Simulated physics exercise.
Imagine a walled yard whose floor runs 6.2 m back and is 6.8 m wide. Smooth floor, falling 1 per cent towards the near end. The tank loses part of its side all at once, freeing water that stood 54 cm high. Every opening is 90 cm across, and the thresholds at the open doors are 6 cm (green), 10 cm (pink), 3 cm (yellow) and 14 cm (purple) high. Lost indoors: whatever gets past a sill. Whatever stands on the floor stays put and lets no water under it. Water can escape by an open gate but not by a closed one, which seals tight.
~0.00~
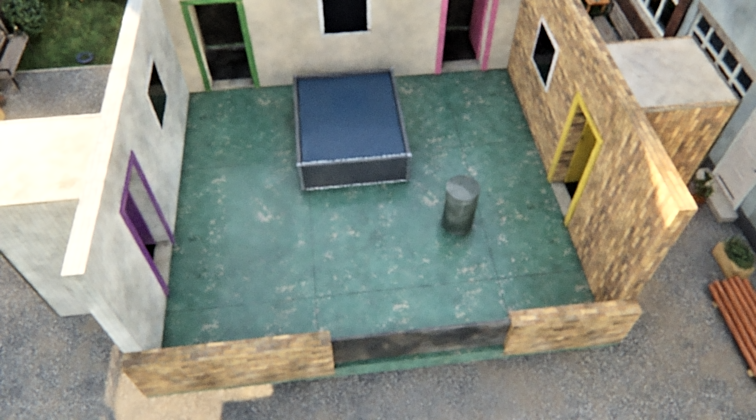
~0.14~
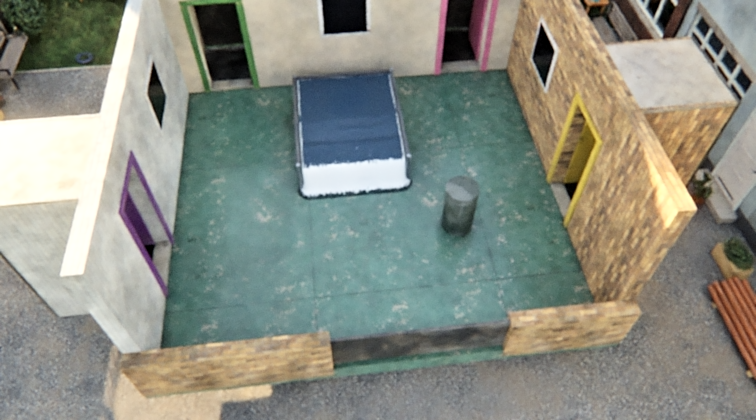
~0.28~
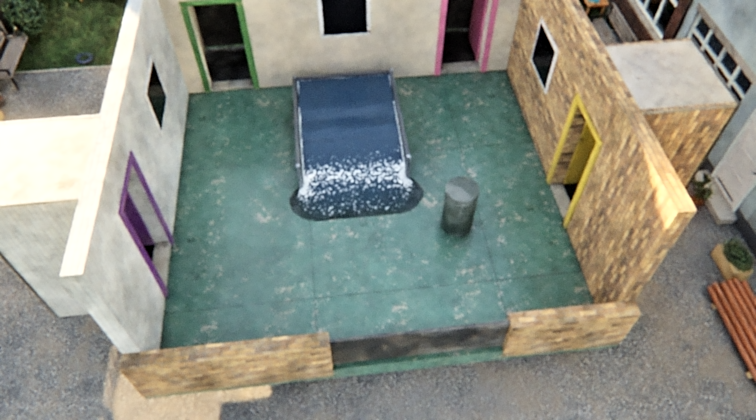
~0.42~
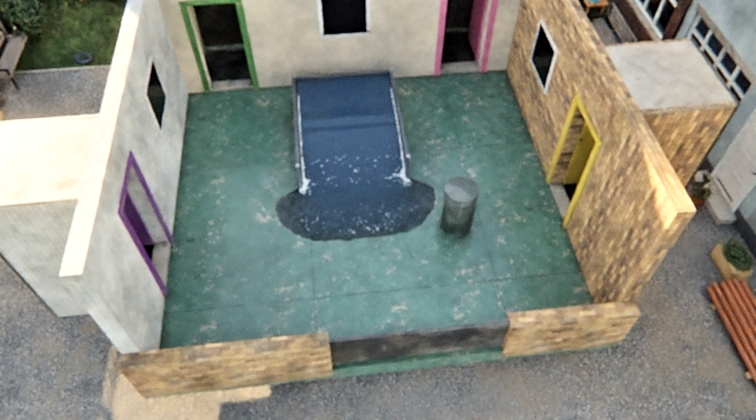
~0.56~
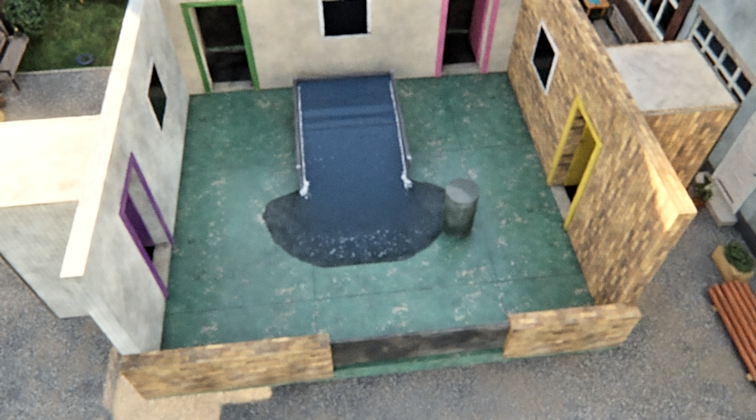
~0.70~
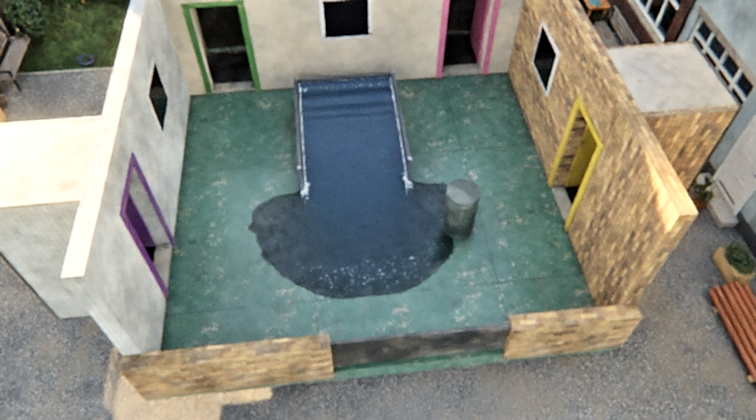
In the video, a dark blue rectangular tank stands in a walled yard with a green floor; its near side opens and water pours out, foaming white at first, then spreads forward in a widening dark pool around a grey cylinder.
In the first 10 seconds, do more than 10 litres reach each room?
At the green door, more than that; at the pink door, not that much; at the yellow door, more than that; at the purple door, not that much.
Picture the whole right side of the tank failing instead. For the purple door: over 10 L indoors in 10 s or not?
In that case, purple door: Less than that.
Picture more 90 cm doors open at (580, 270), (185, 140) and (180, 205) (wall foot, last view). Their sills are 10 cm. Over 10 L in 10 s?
Result in order - more than that, not enough, not enough.
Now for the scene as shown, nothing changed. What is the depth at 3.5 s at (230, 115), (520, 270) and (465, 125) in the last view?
Reading - approx. 0 / 3 / 0 cm.
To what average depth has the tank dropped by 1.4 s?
Mean depth: Some 31 cm.
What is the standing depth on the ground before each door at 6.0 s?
Readings (cm): Green = 3; pink = 0; yellow = 6; purple = 10.
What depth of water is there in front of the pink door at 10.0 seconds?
Roughly 6.5 centimetres.
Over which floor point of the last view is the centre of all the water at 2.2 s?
Roughly (360, 222).
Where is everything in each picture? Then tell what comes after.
The first frame shows the tank at (349, 117) is whole and still, 54 cm deep.
In the second frame, water pours out at (355, 177) and has run 1.0 m, to (407, 184); typically 4 cm deep outside, 54 cm at the tank's back.
In the third frame, the front is at (416, 196), 1.2 m from the gap at (354, 178); 1.3 m2 of floor is under water; 54 cm left at the back of the tank.
In the fourth frame, the front is at (428, 206), 1.4 m from the gap at (354, 179); 2.5 m2 of floor is under water; 54 cm left at the back of the tank.
In the fifth frame, water pours out at (355, 180) and has run 1.8 m, to (419, 247); typically 6 cm deep outside, 54 cm at the tank's back.
In the sixth frame, the front is at (412, 283), 2.3 m from the gap at (356, 181); 5.7 m2 of floor is under water; 50 cm left at the back of the tank.
After 1.4 s water covers 30 % of the floor and is deepest (28 cm) near (376, 352); green door not reached, pink door not reached, yellow door not reached, purple door not reached.
After 2.2 s water covers 40 % of the floor and is deepest (30 cm) near (352, 354); green door not reached, pink door not reached, yellow door not reached, purple door not reached.
After 3.5 s water covers 45 % of the floor and is deepest (31 cm) near (159, 375); green door not reached, pink door not reached, yellow door 4 cm at the sill, 0 L in, purple door 9 cm at the sill, 0 L in.
After 6.0 s water covers 90 % of the floor and is deepest (15 cm) near (159, 375); green door 3 cm at the sill, 0 L in, pink door not reached, yellow door 6 cm at the sill, 13 L in, purple door 10 cm at the sill, 0 L in.
After 10.0 s water covers 100 % of the floor and is deepest (12 cm) near (329, 98); green door 7 cm at the sill, 21 L in, pink door 6 cm at the sill, 0 L in, yellow door 5 cm at the sill, 30 L in, purple door 6 cm at the sill, 0 L in.
